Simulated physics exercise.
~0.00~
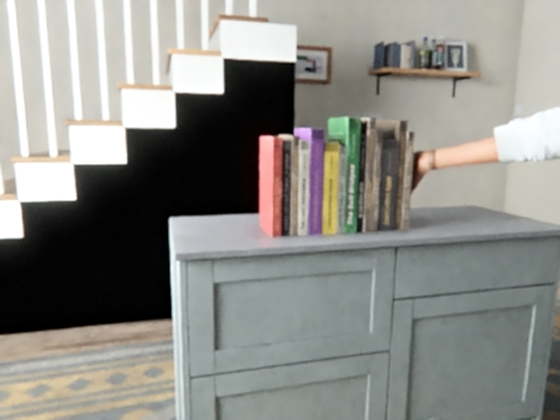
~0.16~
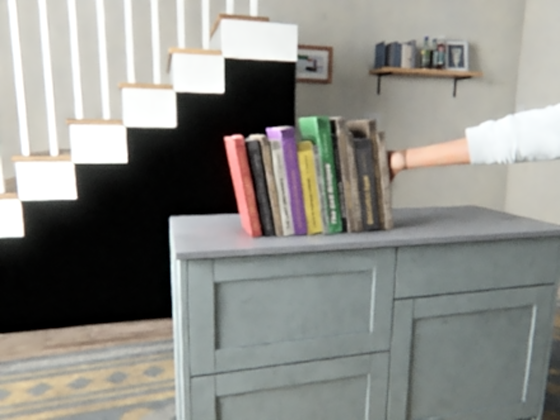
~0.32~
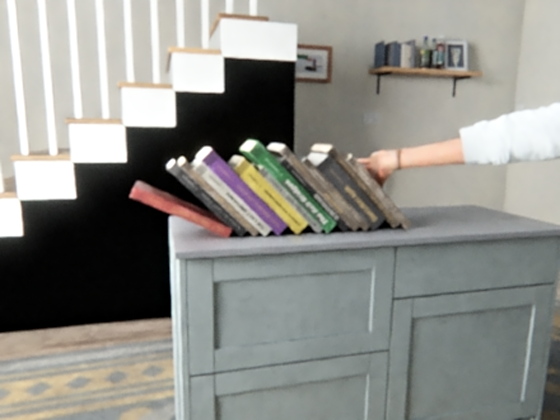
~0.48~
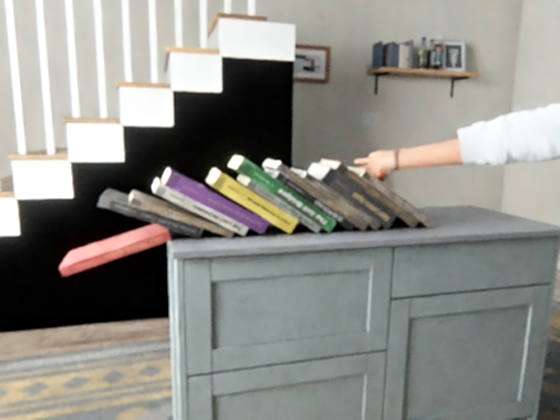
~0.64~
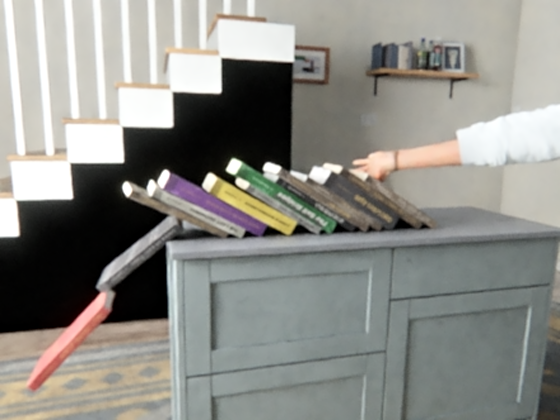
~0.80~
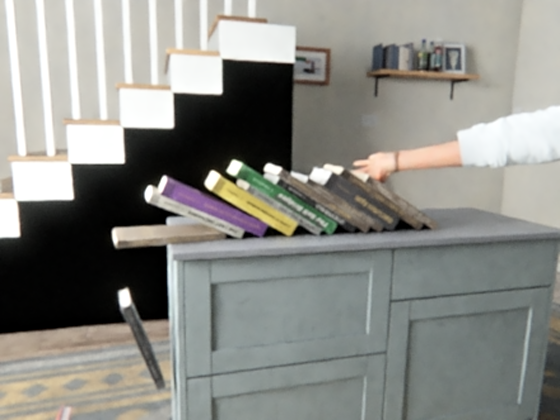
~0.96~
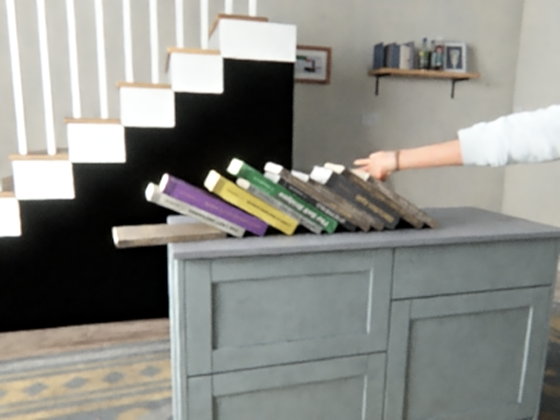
A hand pushed a row of upright books leftward along a gray cabinet until they leaned over, and the red book and then a dark one tumbled off the left edge, leaving the rest slanted on top with one sticking out over the side.
